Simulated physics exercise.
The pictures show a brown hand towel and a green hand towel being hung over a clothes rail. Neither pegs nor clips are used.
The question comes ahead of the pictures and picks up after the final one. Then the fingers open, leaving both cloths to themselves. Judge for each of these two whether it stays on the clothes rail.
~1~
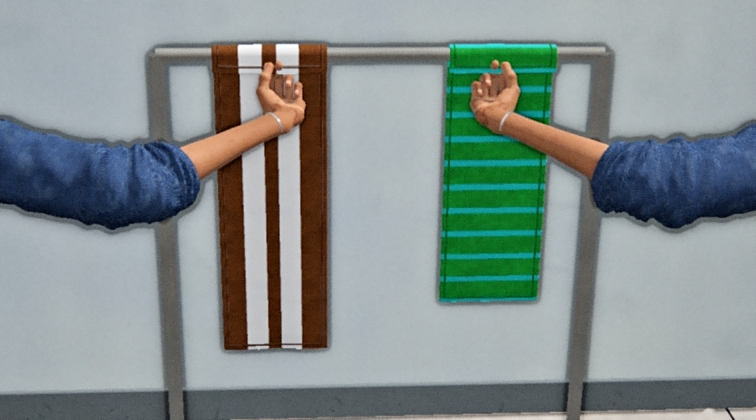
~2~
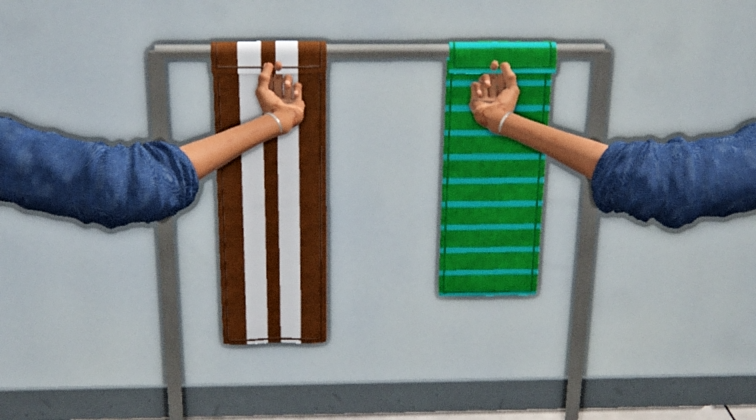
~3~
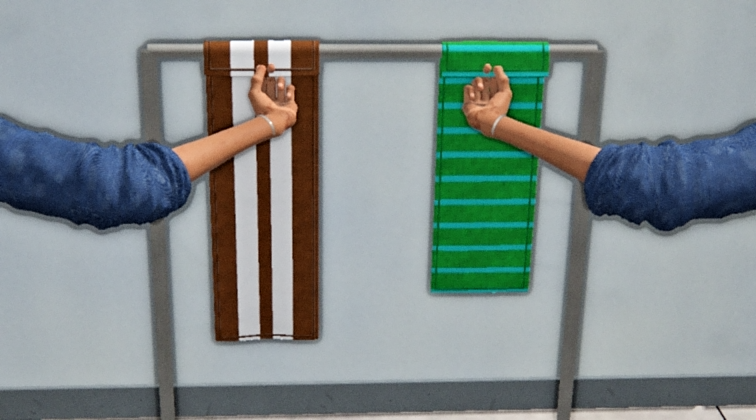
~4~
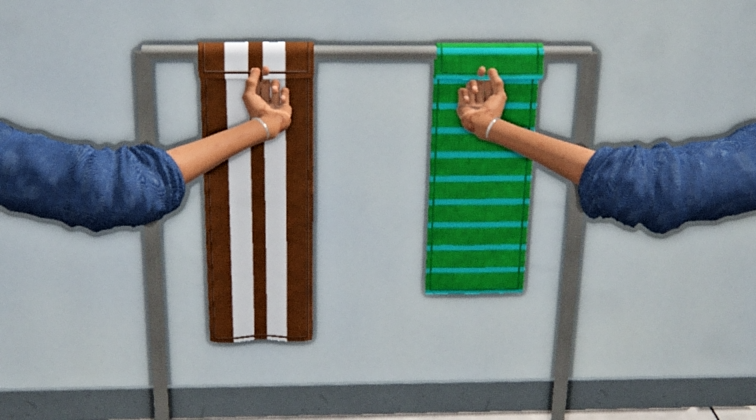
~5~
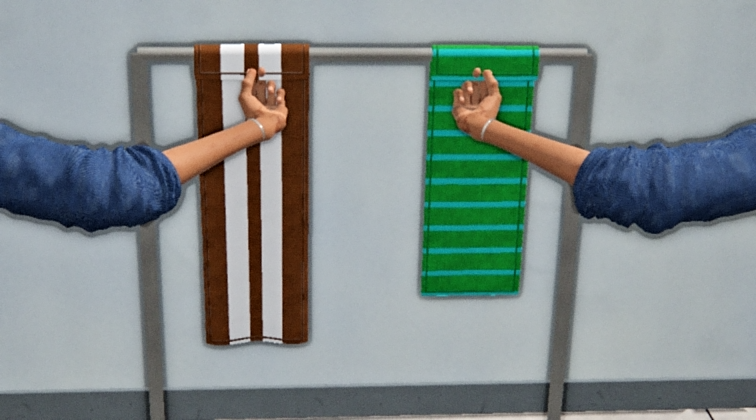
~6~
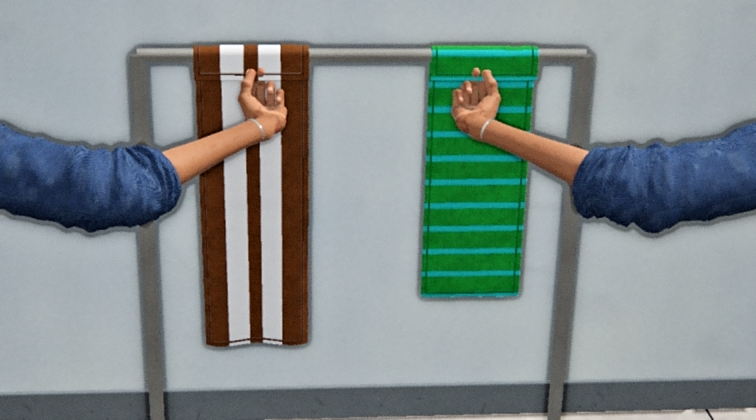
The brown hand towel no, the green hand towel no.
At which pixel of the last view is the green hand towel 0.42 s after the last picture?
Position at that time: (465, 374).
Then, 0.42 s later than the last view, brown hand towel clear of the rail and dropping near (258, 399); green hand towel clear of the rail and dropping near (465, 374).
Then, 0.68 s later than the last view, brown hand towel in a heap on the floor; green hand towel in a heap on the floor.
Finally, brown hand towel in a heap on the floor; green hand towel in a heap on the floor. The brown hand towel slides off and the green hand towel slips to the floor.
